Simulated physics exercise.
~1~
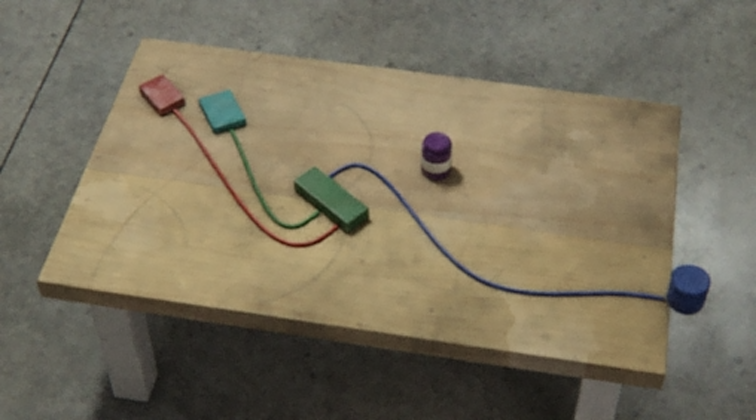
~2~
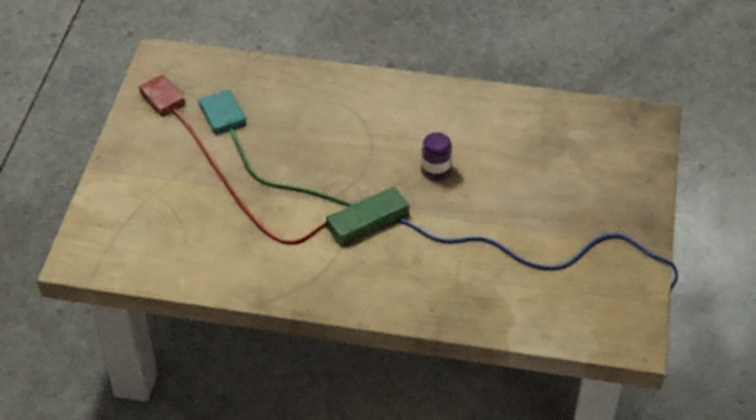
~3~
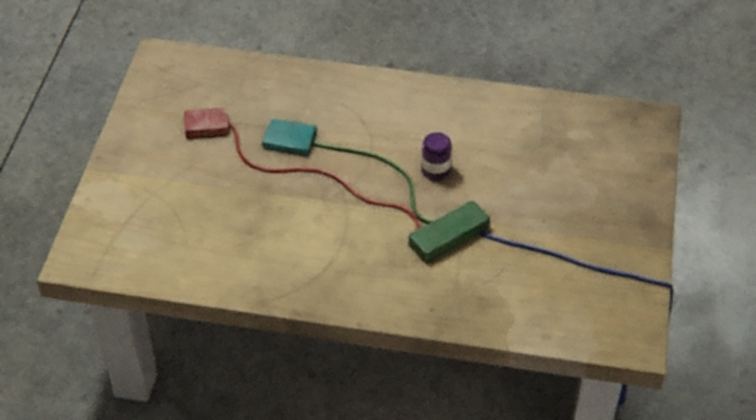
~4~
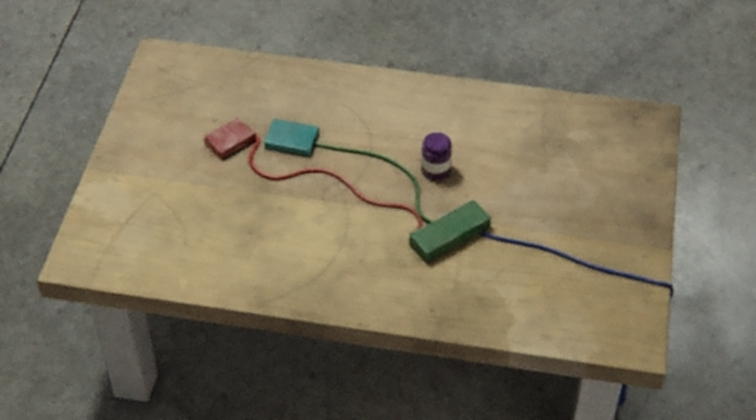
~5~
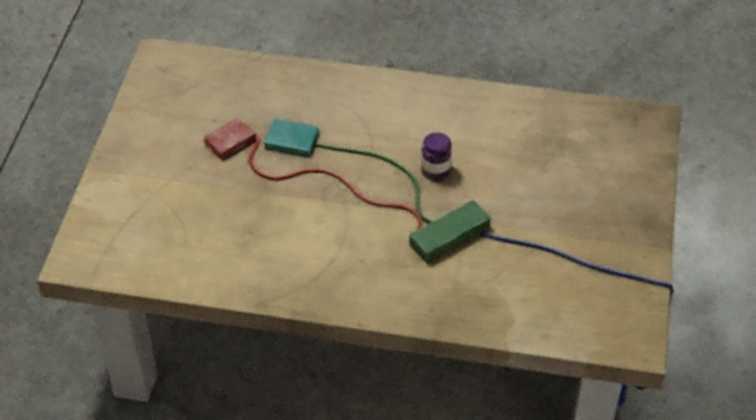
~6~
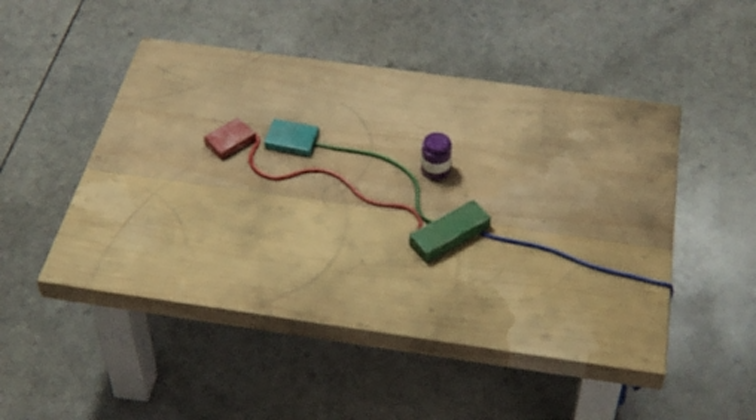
Wooden table with a blue speaker dropping off the right edge, its cable dragging the green strip, teal reader and red charger rightward.
